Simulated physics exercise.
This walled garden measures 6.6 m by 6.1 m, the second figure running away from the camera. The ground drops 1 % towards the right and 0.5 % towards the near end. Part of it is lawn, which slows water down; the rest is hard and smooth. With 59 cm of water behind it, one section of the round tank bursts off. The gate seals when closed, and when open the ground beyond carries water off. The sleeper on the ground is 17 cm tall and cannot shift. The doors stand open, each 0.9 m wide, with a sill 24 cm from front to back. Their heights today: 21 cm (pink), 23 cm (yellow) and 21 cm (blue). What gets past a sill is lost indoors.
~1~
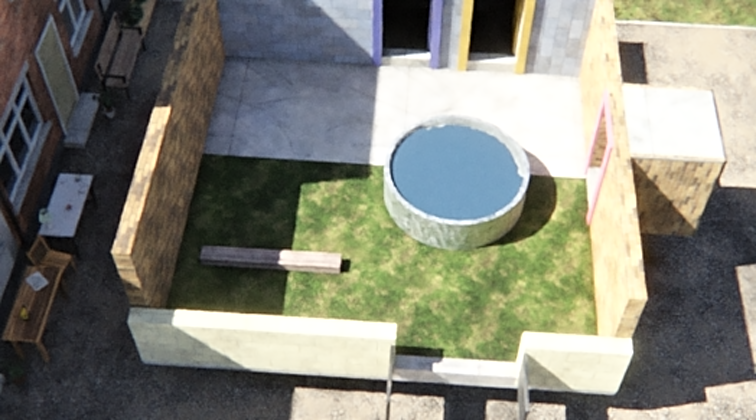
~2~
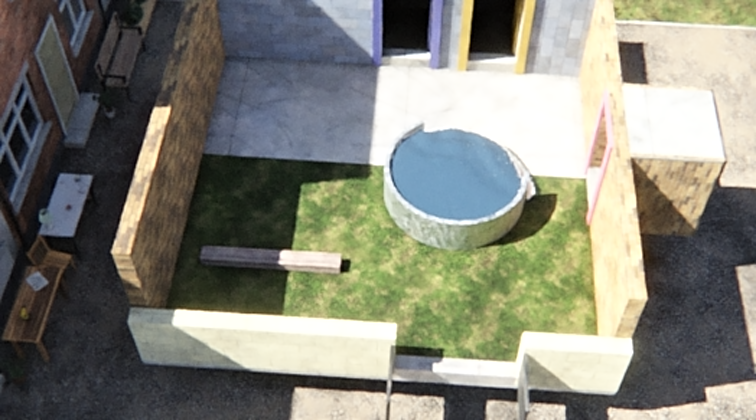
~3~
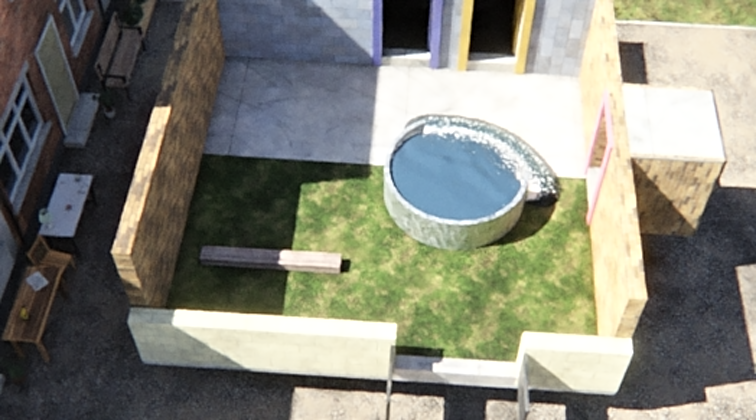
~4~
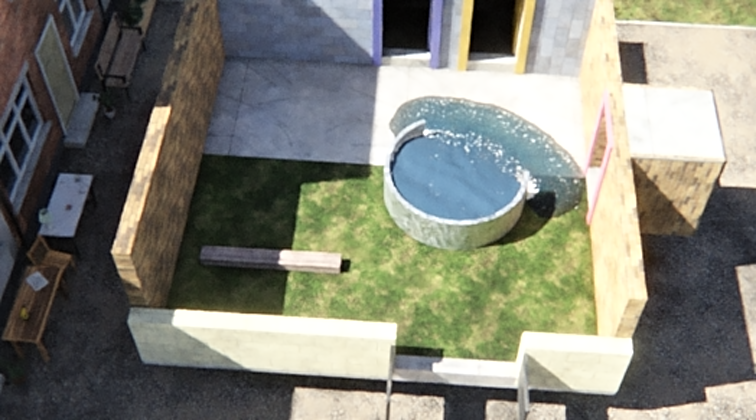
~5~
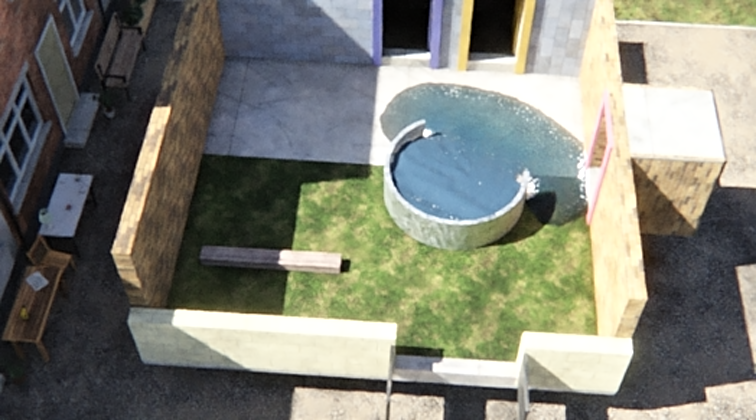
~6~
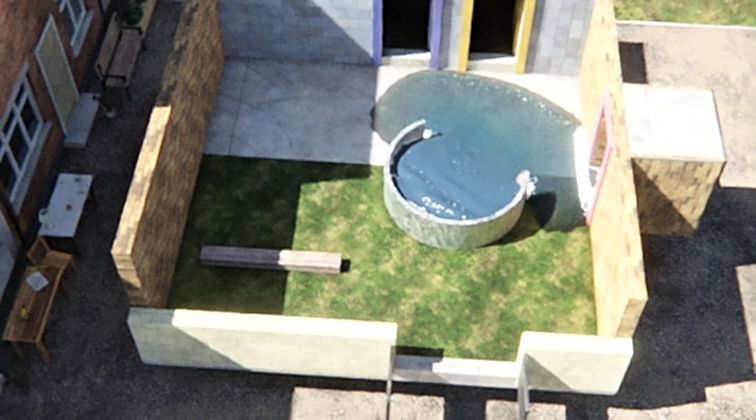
Water in a round tank in a walled garden bursts out through the far side, then spreads in a widening sheet across the pale paving behind it and rightward to the pink door, while the near lawn stays clear.
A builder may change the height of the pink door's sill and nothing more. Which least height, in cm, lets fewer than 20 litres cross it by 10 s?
Close to 13.5 cm is just enough.
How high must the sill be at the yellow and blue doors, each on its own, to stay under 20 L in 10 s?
Roughly 25 cm at yellow and 13.0 cm at blue.
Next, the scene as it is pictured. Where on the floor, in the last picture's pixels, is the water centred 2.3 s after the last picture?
At about (485, 136).
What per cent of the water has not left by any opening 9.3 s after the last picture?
Roughly 94 in a hundred.
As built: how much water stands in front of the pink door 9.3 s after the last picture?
Some 7.5 cm.
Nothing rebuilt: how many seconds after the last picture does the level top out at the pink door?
Near 0.2 s.
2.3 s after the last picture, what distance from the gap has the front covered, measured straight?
Some 5.2 m out.
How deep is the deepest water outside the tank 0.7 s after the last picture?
Up to some 52 cm.
Then, 0.7 s after the last picture water covers 25 % of the floor, deepest (52 cm) near (574, 82); 15 cm at the pink door, 1 litre in over its 21 cm sill.
Then, 2.3 s after the last picture water covers 40 % of the floor, deepest (26 cm) near (506, 143); 13 cm at the pink door, 2 litres in over its 21 cm sill.
Then, 9.3 s after the last picture water covers 90 % of the floor, deepest (13 cm) near (574, 82); 8 cm at the pink door, 2 litres in over its 21 cm sill.
At the pink door as built, the water peaked near 20 cm, 0.1 s after the last picture.
Run again over the same 10 s with other heights there, 38 litres in over 11.5 cm, 10 litres over 15.5 cm. The limit of 20 litres is kept from about 13.5 cm up.
